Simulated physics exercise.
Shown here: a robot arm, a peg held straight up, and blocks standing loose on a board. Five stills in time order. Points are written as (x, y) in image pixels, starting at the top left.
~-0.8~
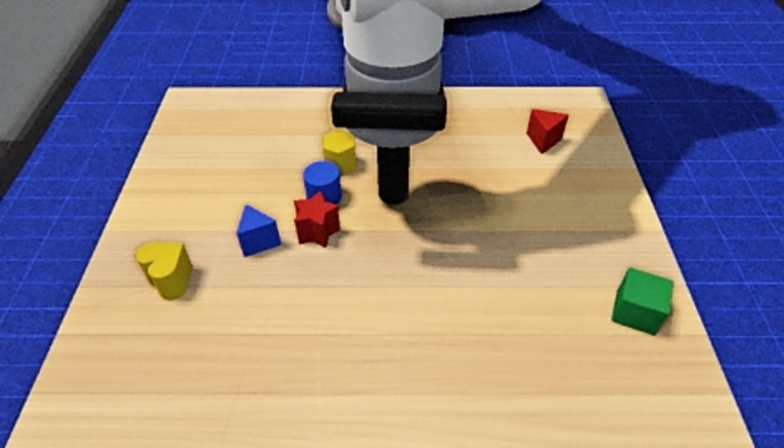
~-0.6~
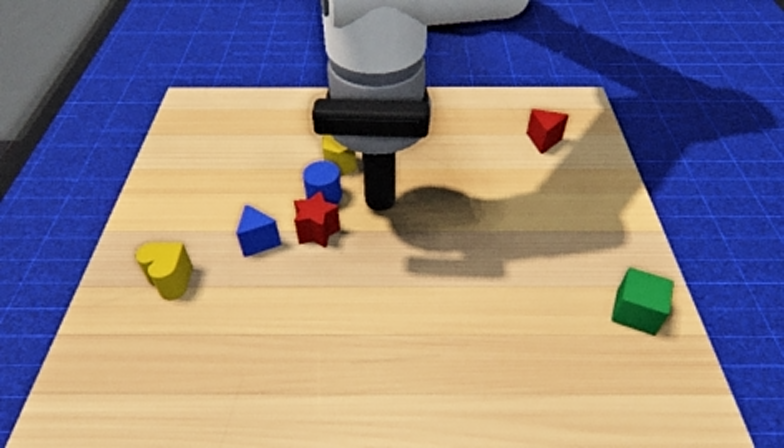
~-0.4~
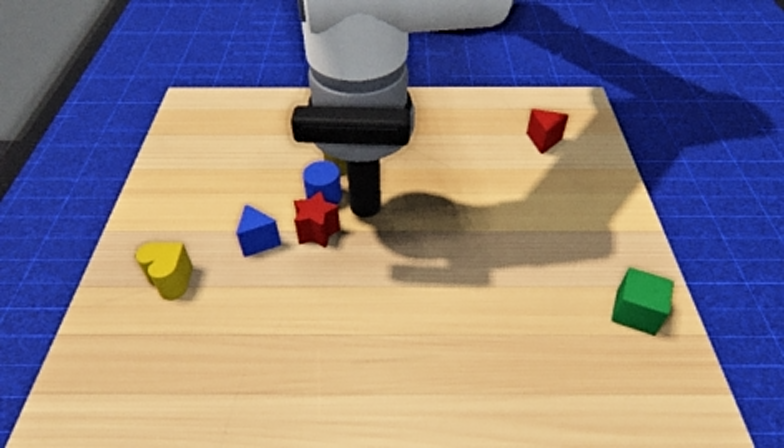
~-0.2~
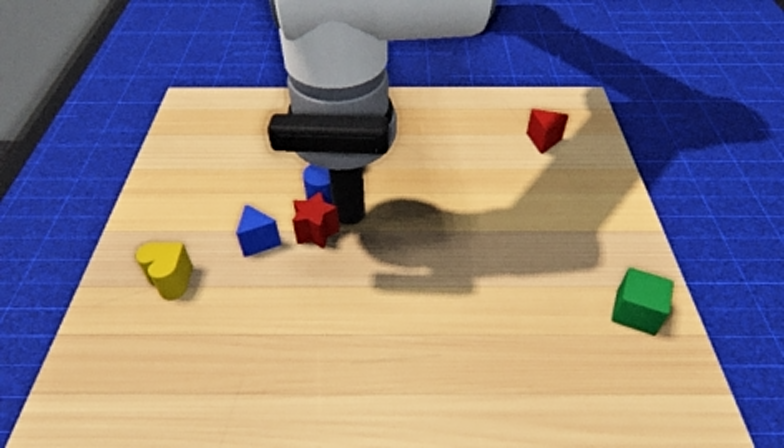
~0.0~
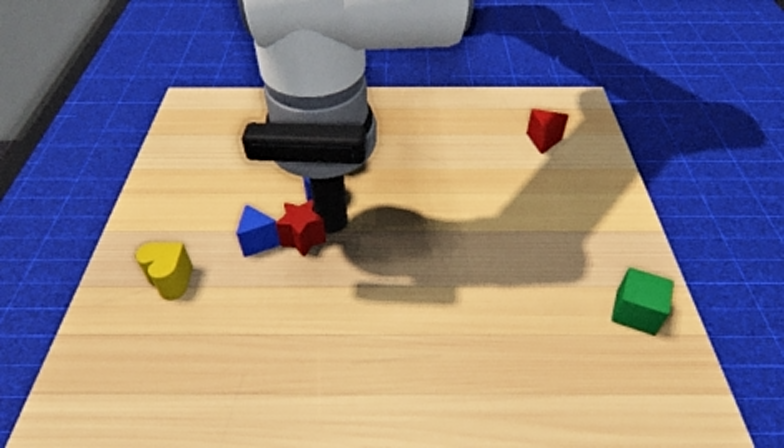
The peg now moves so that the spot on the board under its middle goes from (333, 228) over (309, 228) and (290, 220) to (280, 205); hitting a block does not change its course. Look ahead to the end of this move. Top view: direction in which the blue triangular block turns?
My answer: Clockwise.
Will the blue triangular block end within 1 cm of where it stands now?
In short: No.
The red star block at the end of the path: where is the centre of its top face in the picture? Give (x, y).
The spot you're after is about (272, 222) in the image.
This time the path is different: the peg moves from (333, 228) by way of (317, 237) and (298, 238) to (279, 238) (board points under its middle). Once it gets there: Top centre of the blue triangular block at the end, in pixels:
The answer is (216, 223).
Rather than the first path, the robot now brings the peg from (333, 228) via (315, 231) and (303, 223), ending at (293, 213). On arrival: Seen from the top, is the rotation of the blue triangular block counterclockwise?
In short: No.
On the path given first. Halfway along, peg (295, 218); blue triangular block (236, 223), turned 40° clockwise; red star block (273, 223), turned 35° anticlockwise.
At the end, peg (278, 198); blue triangular block (235, 223), turned 40° clockwise; red star block (272, 222), turned 40° anticlockwise; blue disc not moved.
